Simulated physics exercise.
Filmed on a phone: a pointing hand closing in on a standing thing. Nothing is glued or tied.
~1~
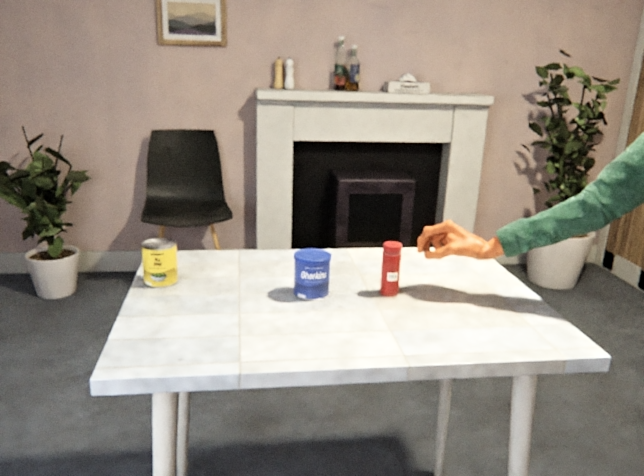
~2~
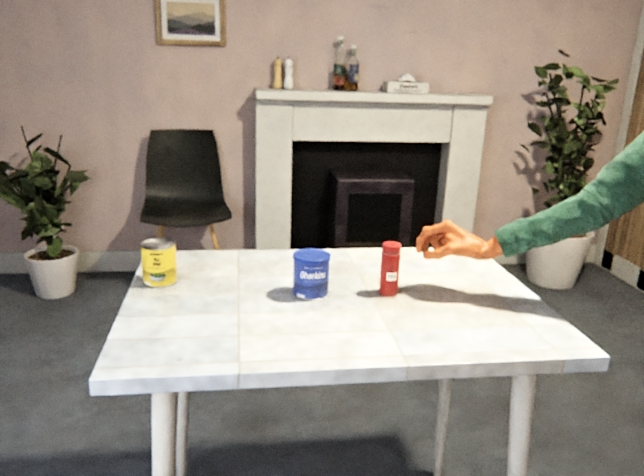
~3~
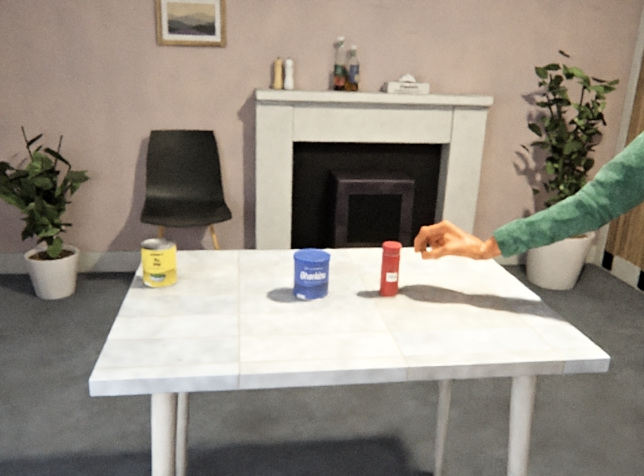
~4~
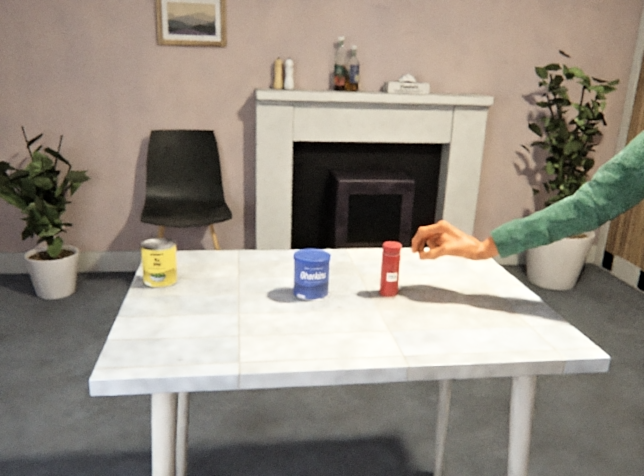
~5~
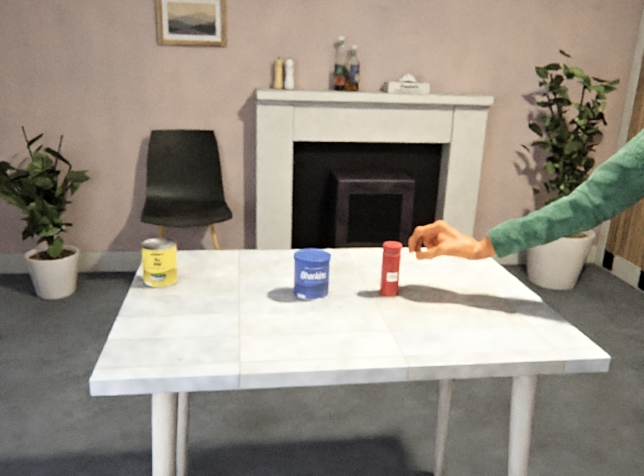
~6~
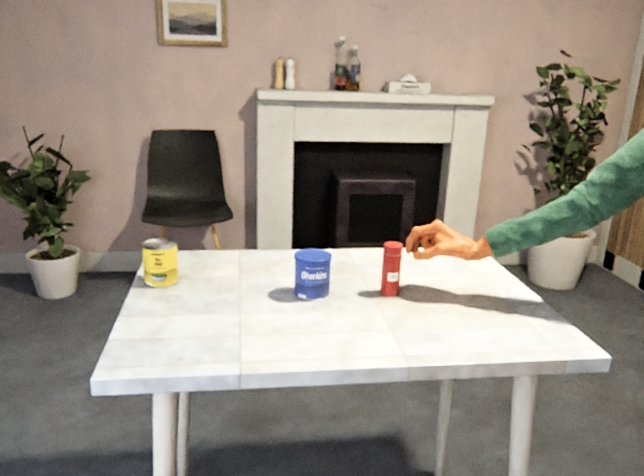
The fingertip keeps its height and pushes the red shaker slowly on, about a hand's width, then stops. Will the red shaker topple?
The red shaker topples.
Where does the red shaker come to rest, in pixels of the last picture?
Around (362, 288).
Then, 0.40 s past the last view, red shaker rocked 13° from its first pose near (385, 268).
Then, 0.80 s past the last view, red shaker on its side near (358, 281).
Then, 0.90 s past the last view, red shaker on its side near (361, 286).
Then, 1.40 s past the last view, red shaker on its side near (362, 288).
Finally, down or leaning hard on the table, red shaker. Final places as the last picture's camera would see them, red shaker near (362, 288).
